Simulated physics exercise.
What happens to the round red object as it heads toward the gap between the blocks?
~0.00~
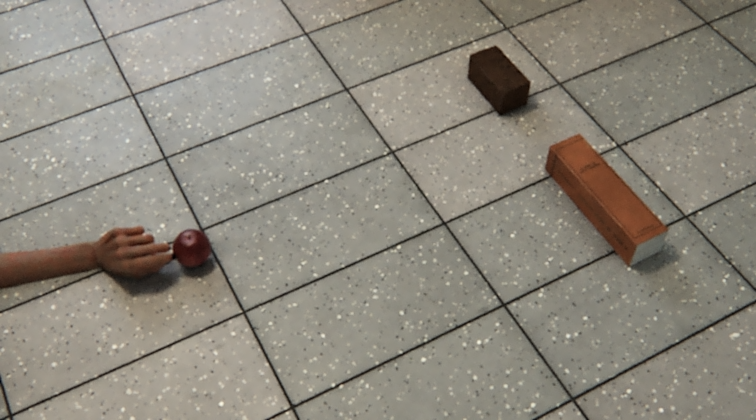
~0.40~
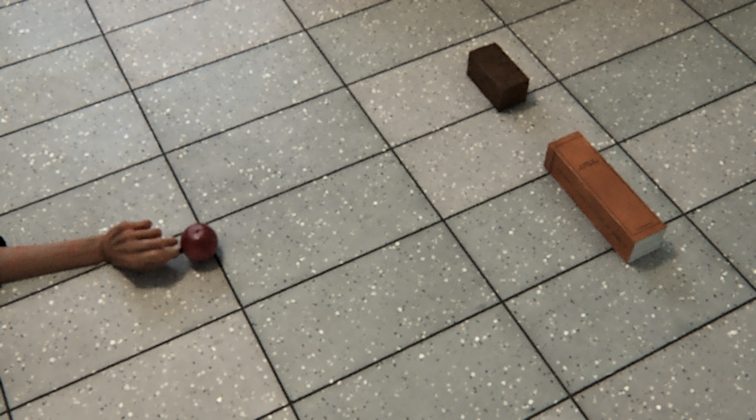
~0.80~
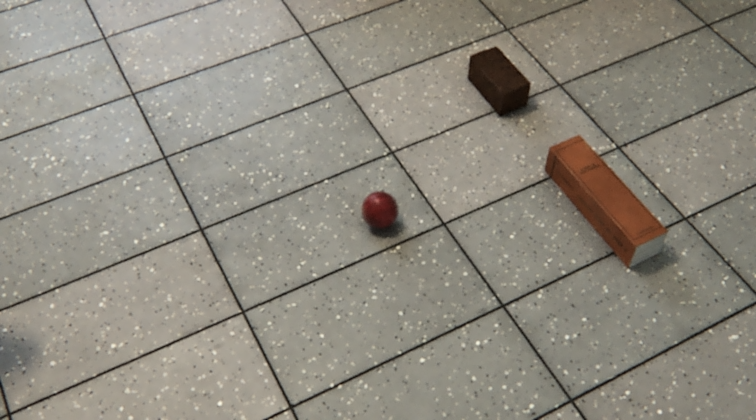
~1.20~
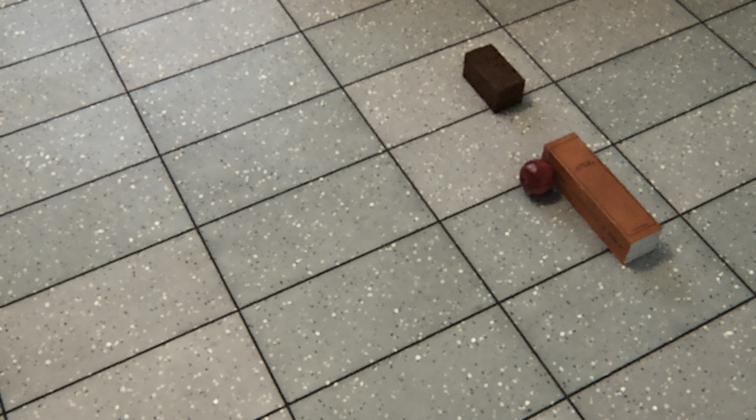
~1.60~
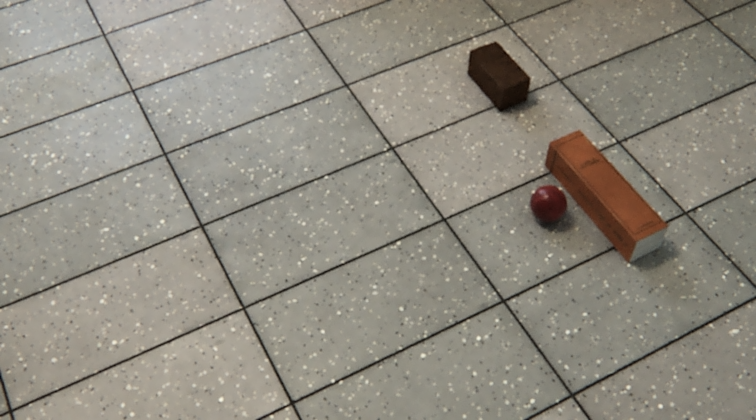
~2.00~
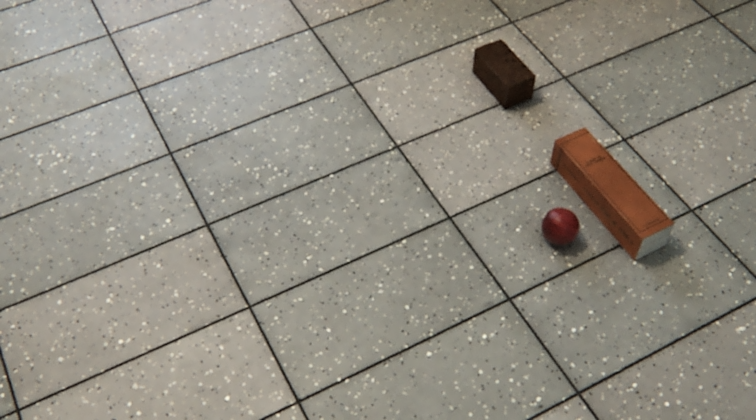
It runs into the orange block instead of getting through, then drifts down along the block's near side.
